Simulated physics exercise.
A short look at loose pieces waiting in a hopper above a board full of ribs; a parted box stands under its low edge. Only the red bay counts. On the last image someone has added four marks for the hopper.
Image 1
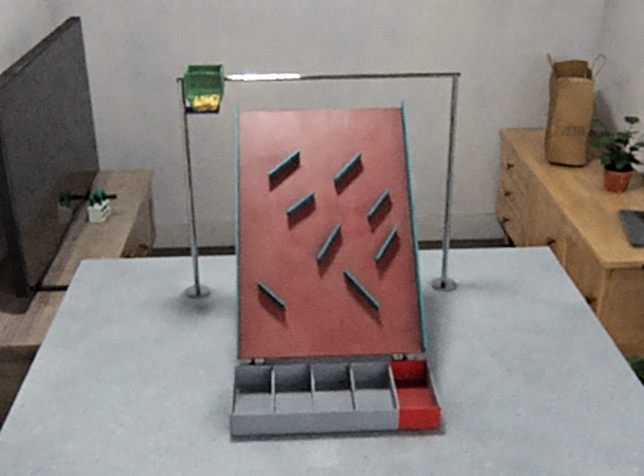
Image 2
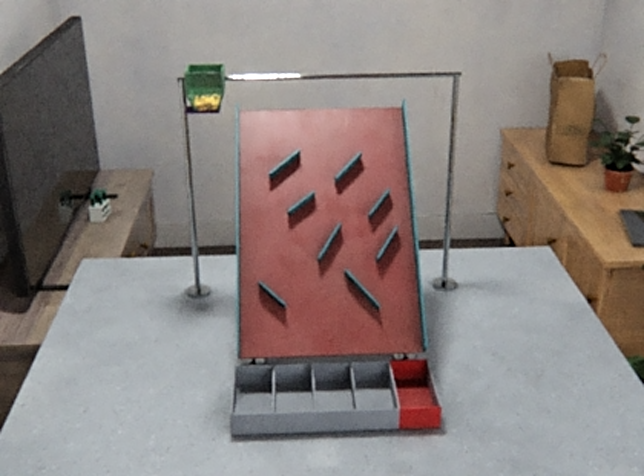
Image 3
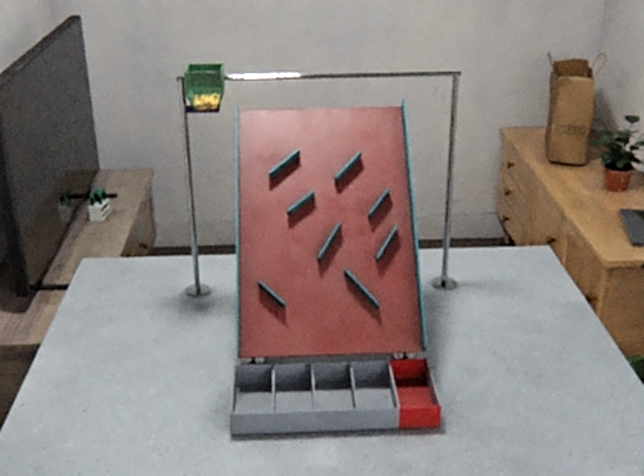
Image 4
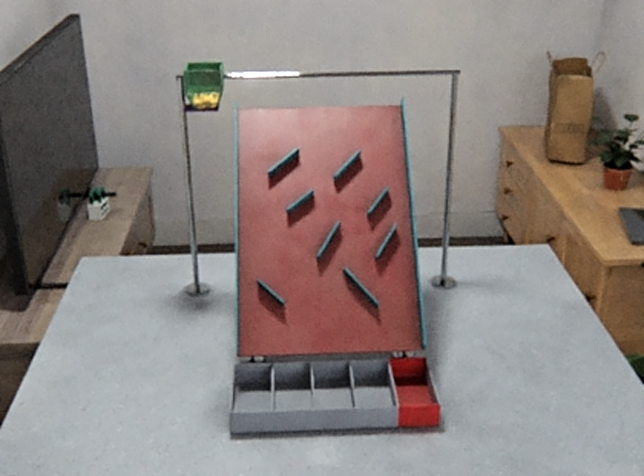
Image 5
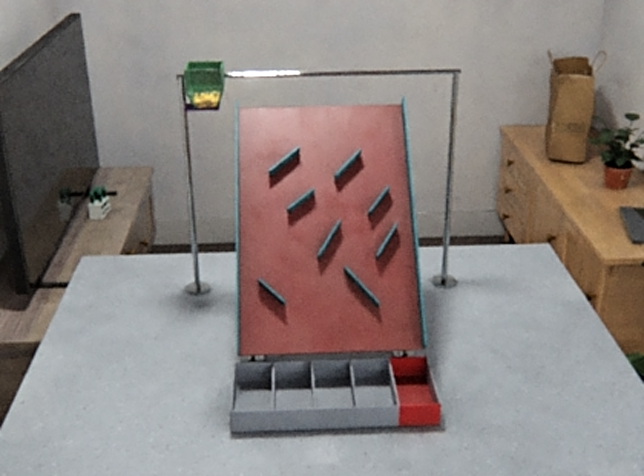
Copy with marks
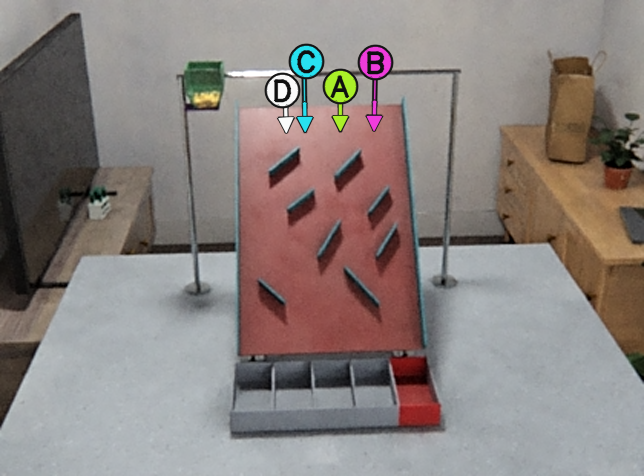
In the video, a green hopper holding small yellowish pieces hangs at the upper left above a tilted red board with angled ribs, and a divided grey box with a red right-hand bay sits below; nothing visibly moves.
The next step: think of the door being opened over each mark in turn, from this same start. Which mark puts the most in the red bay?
Mark B.
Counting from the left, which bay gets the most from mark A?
It is the second one.
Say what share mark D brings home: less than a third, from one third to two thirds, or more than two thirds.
Less than a third.
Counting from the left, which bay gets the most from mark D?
The first.
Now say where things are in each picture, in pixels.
In the first picture, hopper (207, 101), puffed corn balls, door shut.
In the second picture, ribs (270, 174) to (300, 149), (336, 178) to (361, 152), (288, 211) to (315, 191).
In the third picture, ribs (369, 214) to (389, 187), (318, 257) to (340, 222), (377, 258) to (397, 225).
In the fourth picture, ribs (258, 279) to (284, 303), (345, 267) to (379, 304).
In the fifth picture, red bay (419, 413), number 5 of 5 from the left.
On the marked copy, mark A meets the board at (340, 125); mark B meets the board at (374, 125); mark C meets the board at (305, 126); mark D meets the board at (286, 127).
If A is chosen, about a tenth in the red bay, almost all in other bays.
If B is chosen, roughly half in the red bay, roughly half in other bays.
If C is chosen, about a tenth in the red bay, almost all in other bays.
If D is chosen, just a few in the red bay, almost all in other bays, about a tenth outside the box.
